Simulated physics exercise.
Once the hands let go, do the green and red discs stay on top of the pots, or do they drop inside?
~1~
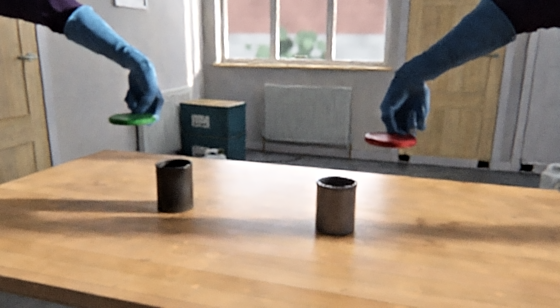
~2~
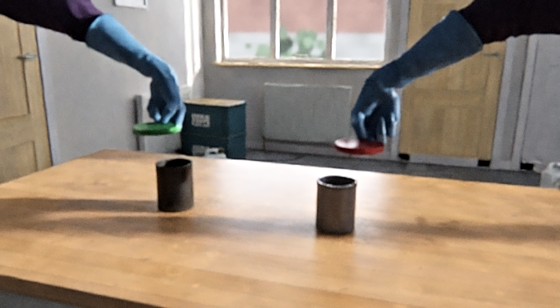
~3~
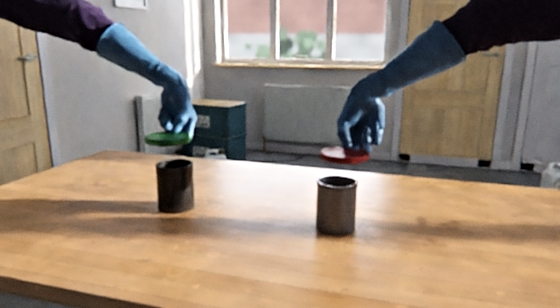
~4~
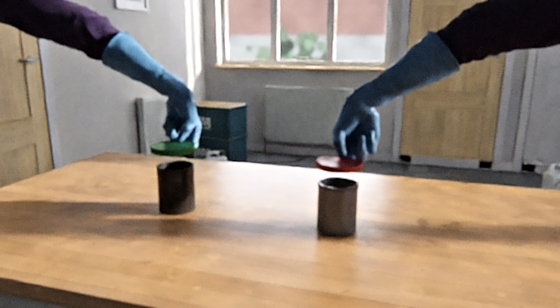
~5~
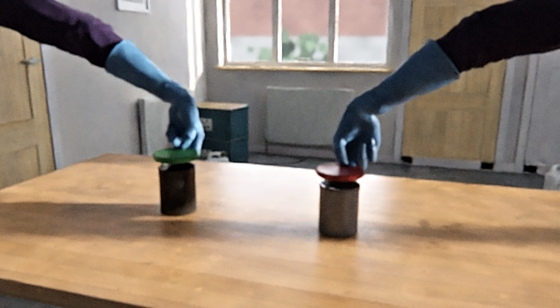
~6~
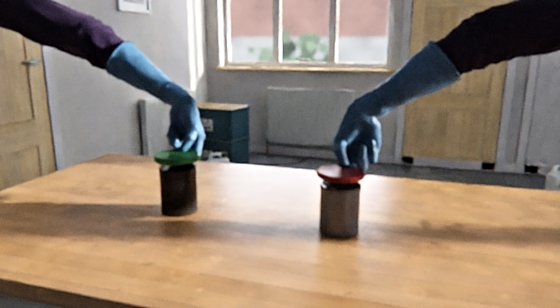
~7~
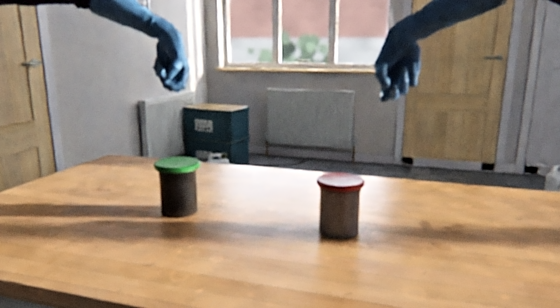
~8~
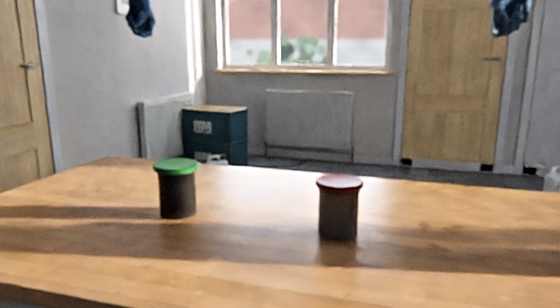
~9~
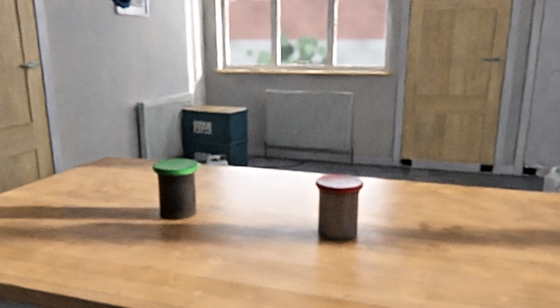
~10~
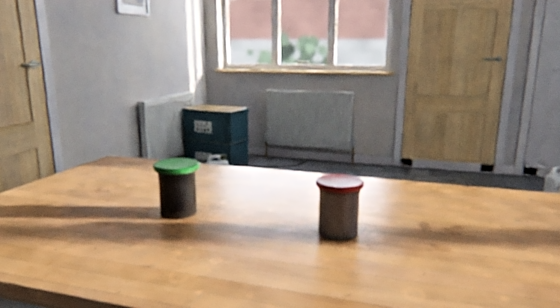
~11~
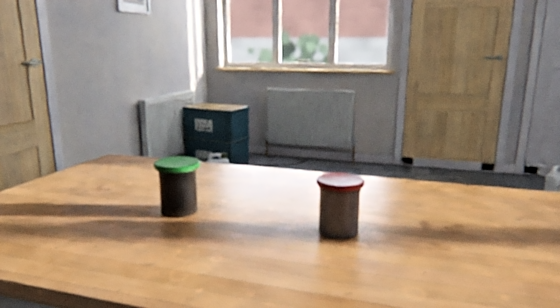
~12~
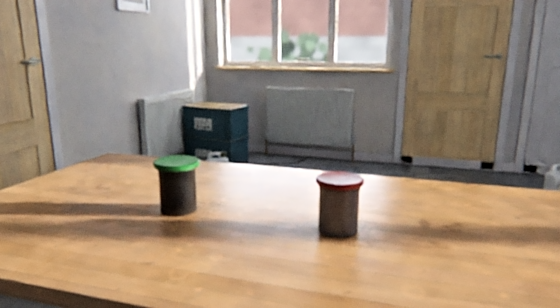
Both discs stay on top, with the green one covering the left pot's opening and the red one covering the right pot's opening.
The clip opens on a wooden table in a room with a window, where two dark, open pots stand apart and two blue-gloved hands hold flat discs above them, a green one on the left and a red one on the right. The hands move inward, bringing the green disc rightward and the red disc leftward. They then lower both discs onto the pots' rims. The fingers let go, and the hands draw up and out of view. The green and red discs stay resting on top like lids, covering both pots, while the view sways slightly.
